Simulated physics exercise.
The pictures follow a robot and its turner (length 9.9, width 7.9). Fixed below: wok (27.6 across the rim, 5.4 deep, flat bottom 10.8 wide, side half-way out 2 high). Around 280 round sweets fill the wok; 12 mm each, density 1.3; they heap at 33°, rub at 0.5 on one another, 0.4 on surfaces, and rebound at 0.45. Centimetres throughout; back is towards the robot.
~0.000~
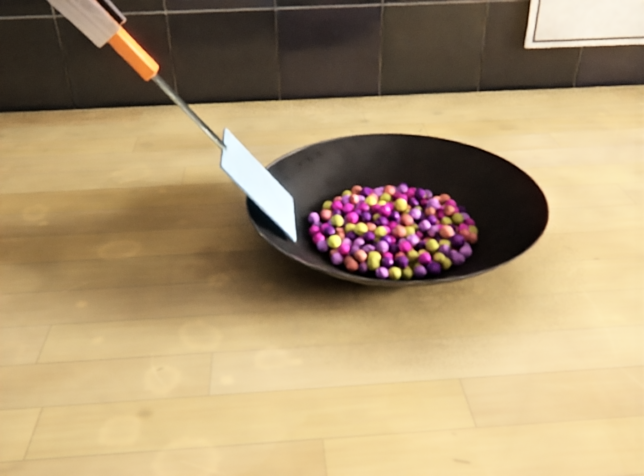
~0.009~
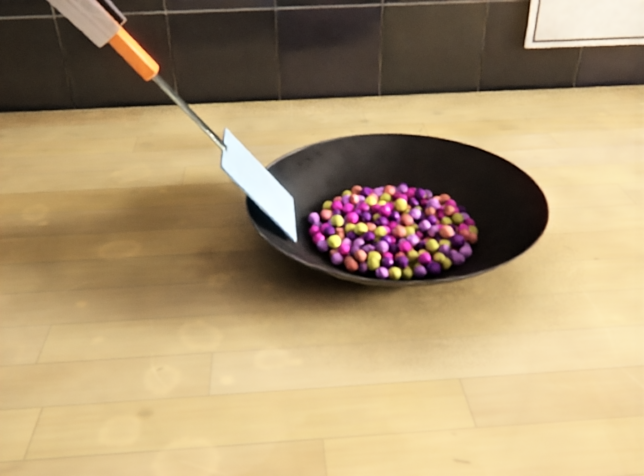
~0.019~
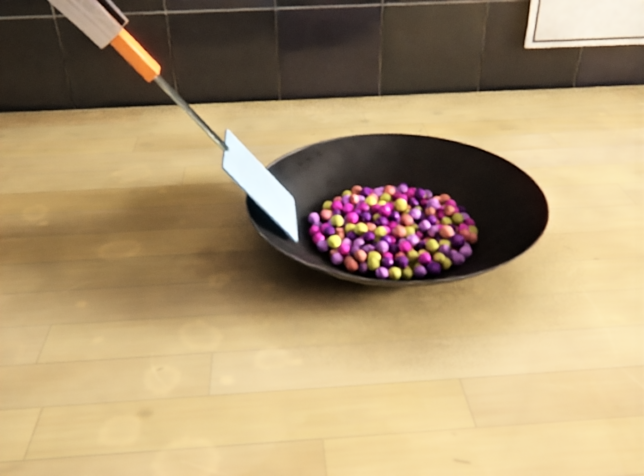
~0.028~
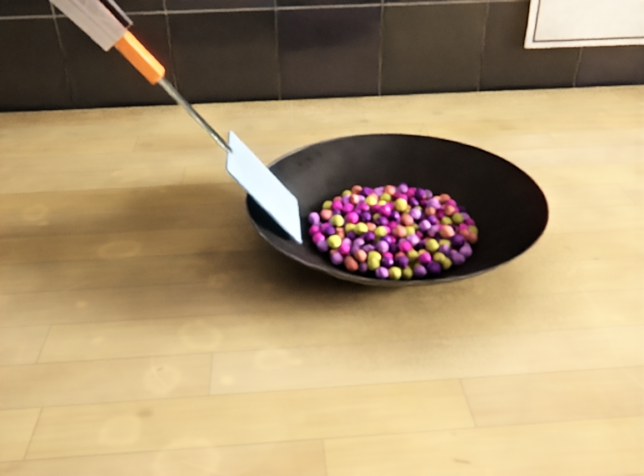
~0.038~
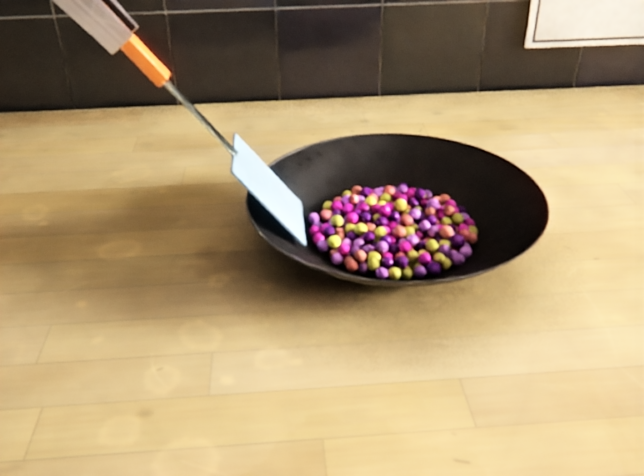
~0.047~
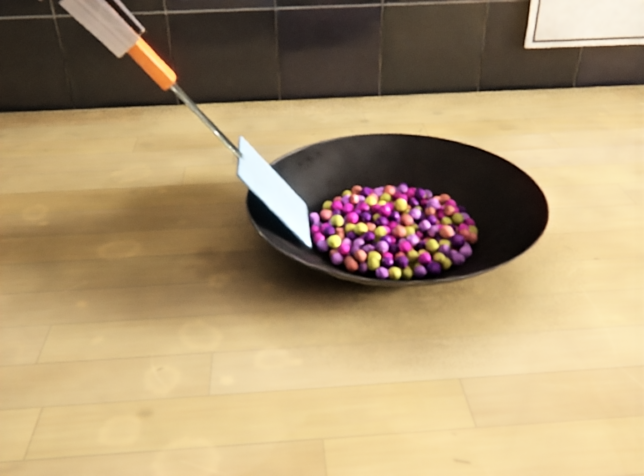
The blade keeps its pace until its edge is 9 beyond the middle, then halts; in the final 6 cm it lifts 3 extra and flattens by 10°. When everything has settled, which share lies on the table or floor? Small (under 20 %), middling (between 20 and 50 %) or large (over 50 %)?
On the table or floor the share is small, under 20 %.
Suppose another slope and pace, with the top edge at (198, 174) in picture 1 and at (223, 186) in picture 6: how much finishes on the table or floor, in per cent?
Some 25 per cent.
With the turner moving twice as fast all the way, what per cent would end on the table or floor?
It would be near 40 per cent.
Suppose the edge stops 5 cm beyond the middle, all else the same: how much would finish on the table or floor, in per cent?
In that case some 0 per cent.
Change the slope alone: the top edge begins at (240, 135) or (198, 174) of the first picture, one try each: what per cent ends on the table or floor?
Some 20 and 10 per cent.
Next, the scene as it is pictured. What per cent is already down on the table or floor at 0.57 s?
Roughly 10 per cent.
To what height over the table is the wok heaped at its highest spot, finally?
Some 6.0 cm.
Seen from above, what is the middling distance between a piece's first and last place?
Roughly 5 cm.
After 0.18 s, sloping 53°, highest piece 5 above the table; 282 in the wok.
After 0.31 s, sloping 50°, highest piece 6 above the table; 282 in the wok.
After 0.57 s, sloping 43°, highest piece 7 above the table; 249 in the wok, 28 on the table or floor, 5 on the blade or in flight.
After 1.62 s, sloping 43°, highest piece 6 above the table; 249 in the wok, 33 on the table or floor.
In the end, 249 in the wok, 33 on the table or floor. That is 12 % on the table or floor.
